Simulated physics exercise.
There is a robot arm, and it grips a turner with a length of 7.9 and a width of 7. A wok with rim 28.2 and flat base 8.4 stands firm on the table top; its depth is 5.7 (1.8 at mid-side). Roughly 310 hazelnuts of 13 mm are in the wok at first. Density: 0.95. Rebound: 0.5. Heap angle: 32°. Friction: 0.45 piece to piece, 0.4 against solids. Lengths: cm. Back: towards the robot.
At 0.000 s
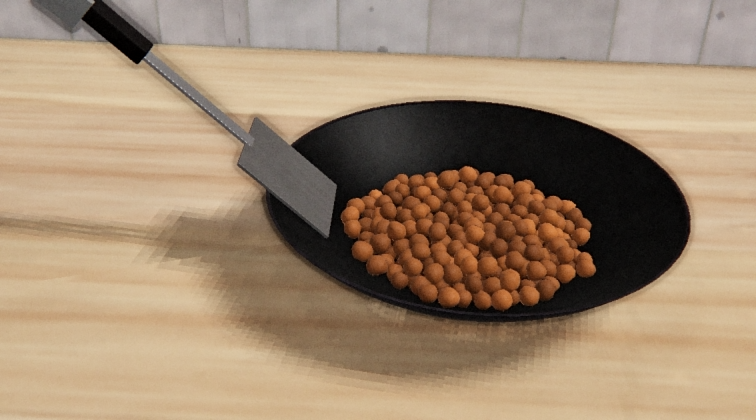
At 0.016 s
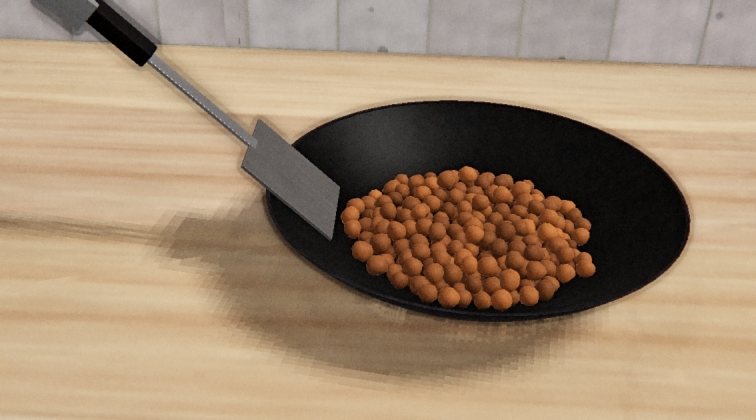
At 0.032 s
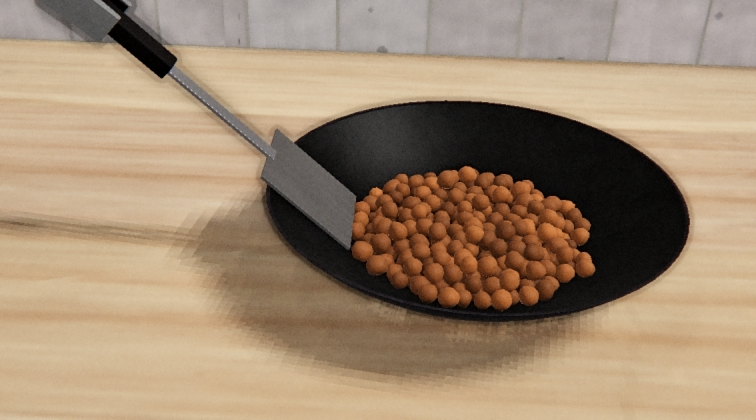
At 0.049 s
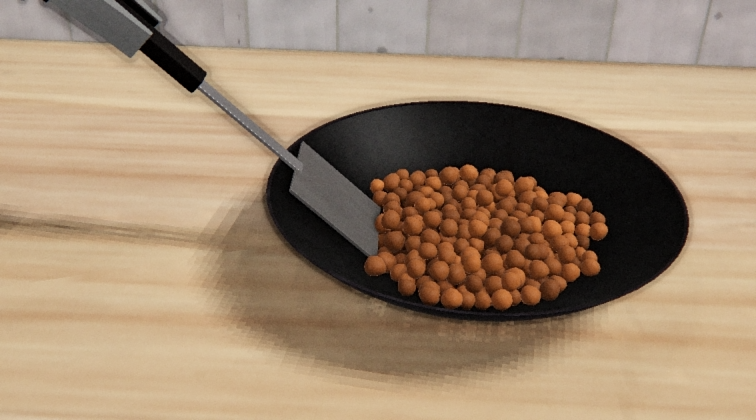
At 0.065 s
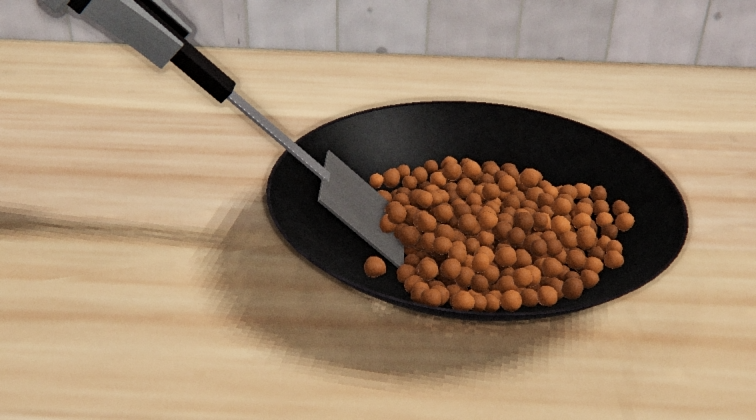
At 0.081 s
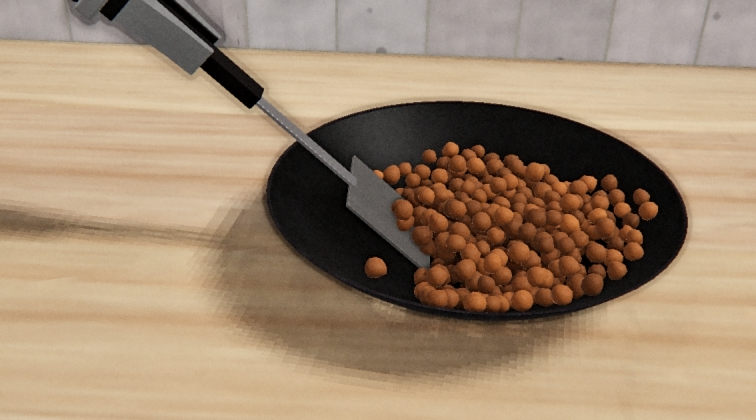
A robot arm lowers a turner into a black wok and pushes brown balls rightward.
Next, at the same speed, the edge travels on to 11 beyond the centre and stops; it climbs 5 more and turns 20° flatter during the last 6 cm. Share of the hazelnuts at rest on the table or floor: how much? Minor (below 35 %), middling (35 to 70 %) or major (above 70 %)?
Middling.
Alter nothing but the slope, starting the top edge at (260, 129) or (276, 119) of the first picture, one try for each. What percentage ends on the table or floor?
I'd say near 45 per cent for the first and near 50 per cent for the second.
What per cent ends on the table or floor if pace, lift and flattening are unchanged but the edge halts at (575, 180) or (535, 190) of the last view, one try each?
I'd say some 25 per cent, then some 15 per cent.
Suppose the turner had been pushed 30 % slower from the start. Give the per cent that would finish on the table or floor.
About 30 per cent.
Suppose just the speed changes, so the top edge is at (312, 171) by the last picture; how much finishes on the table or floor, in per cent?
That share would be some 35 percent.
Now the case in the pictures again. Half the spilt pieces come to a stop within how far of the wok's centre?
Distance, approx.: 50 cm.
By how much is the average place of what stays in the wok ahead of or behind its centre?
Ahead, by around 3.5 cm.
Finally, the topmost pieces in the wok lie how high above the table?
Close to 5.5 centimetres high.
After 0.12 s, sloping 43°, highest piece 7 above the table; 306 in the wok, 1 on the blade or in flight.
After 0.16 s, sloping 38°, highest piece 8 above the table; 297 in the wok, 10 on the blade or in flight.
After 0.38 s, sloping 23°, highest piece 23 above the table; 174 in the wok, 67 on the table or floor, 66 on the blade or in flight.
After 1.43 s, sloping 23°, highest piece 7 above the table; 174 in the wok, 133 on the table or floor.
In the end, 174 in the wok, 133 on the table or floor. That is 43 % on the table or floor.
